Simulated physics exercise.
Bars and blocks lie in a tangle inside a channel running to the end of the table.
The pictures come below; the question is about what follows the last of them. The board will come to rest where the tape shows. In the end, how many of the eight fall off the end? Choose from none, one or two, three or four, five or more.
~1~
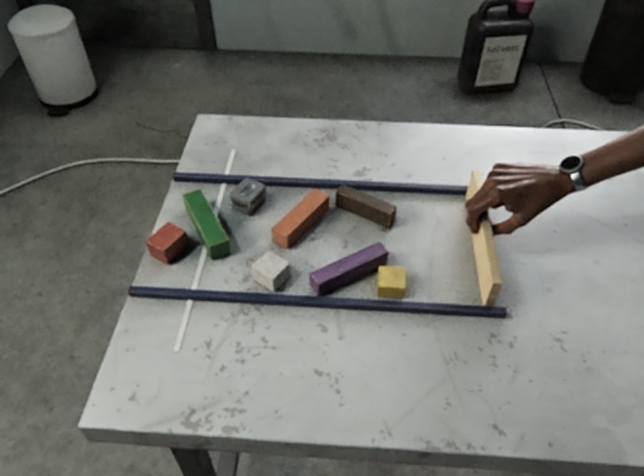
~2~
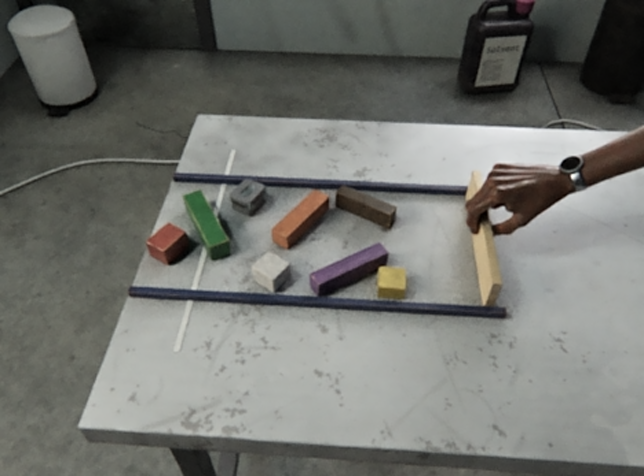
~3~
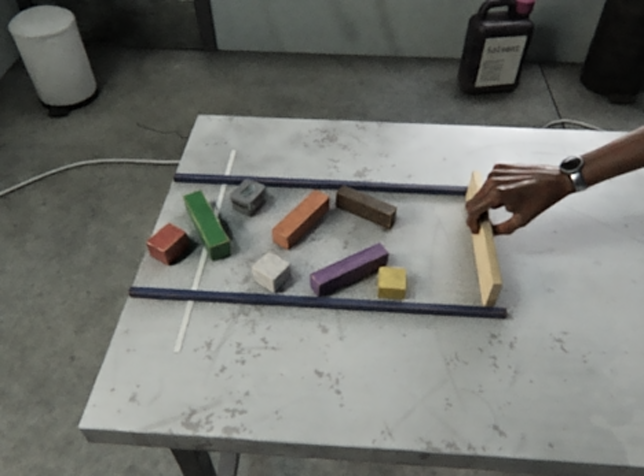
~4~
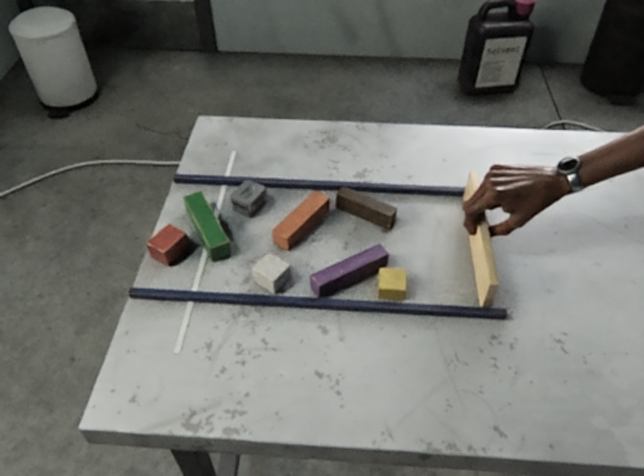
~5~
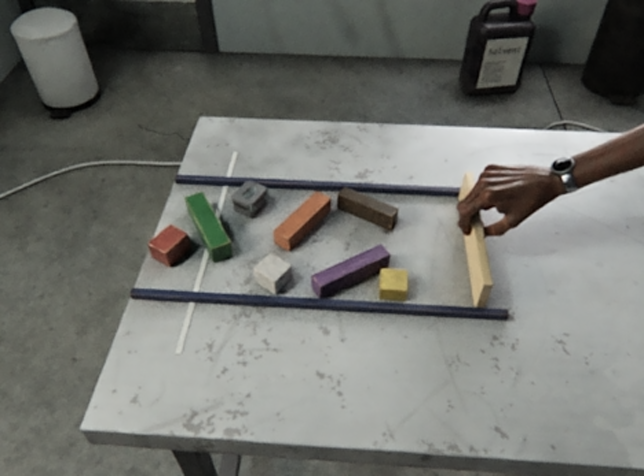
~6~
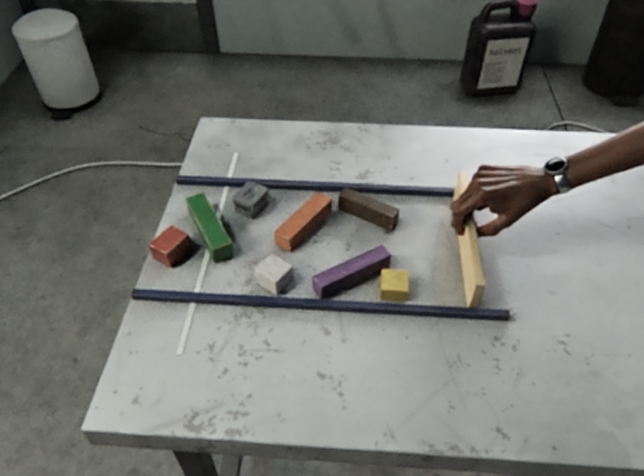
Final count: One or two.
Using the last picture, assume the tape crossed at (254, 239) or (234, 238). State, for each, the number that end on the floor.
0 and 1 down on the floor.
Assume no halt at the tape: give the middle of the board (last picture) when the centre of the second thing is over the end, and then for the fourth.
Roughly (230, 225) for the earlier crossing, roughly (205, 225) for the later one.
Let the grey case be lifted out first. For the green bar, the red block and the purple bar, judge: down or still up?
I'd say the green bar ends up down, the red block ends up down, and the purple bar stays where it is.
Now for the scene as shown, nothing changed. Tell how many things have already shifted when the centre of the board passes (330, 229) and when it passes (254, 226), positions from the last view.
In order, the tallies are 5 and 8.
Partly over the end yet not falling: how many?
Tally: 2.
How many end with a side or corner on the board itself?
The figure is 3.
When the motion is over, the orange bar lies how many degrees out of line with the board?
Roughly 15 degrees.
A little later, none off yet; red block at rest near (171, 246); green bar at rest near (209, 226); grey case at rest near (251, 201).
Next, none off yet; red block shifted about its own width near (150, 248); green bar shifted a little near (176, 221); grey case shifted about its own width near (204, 200).
When it is over, the number that fall off is one or two; down, green bar and red block.
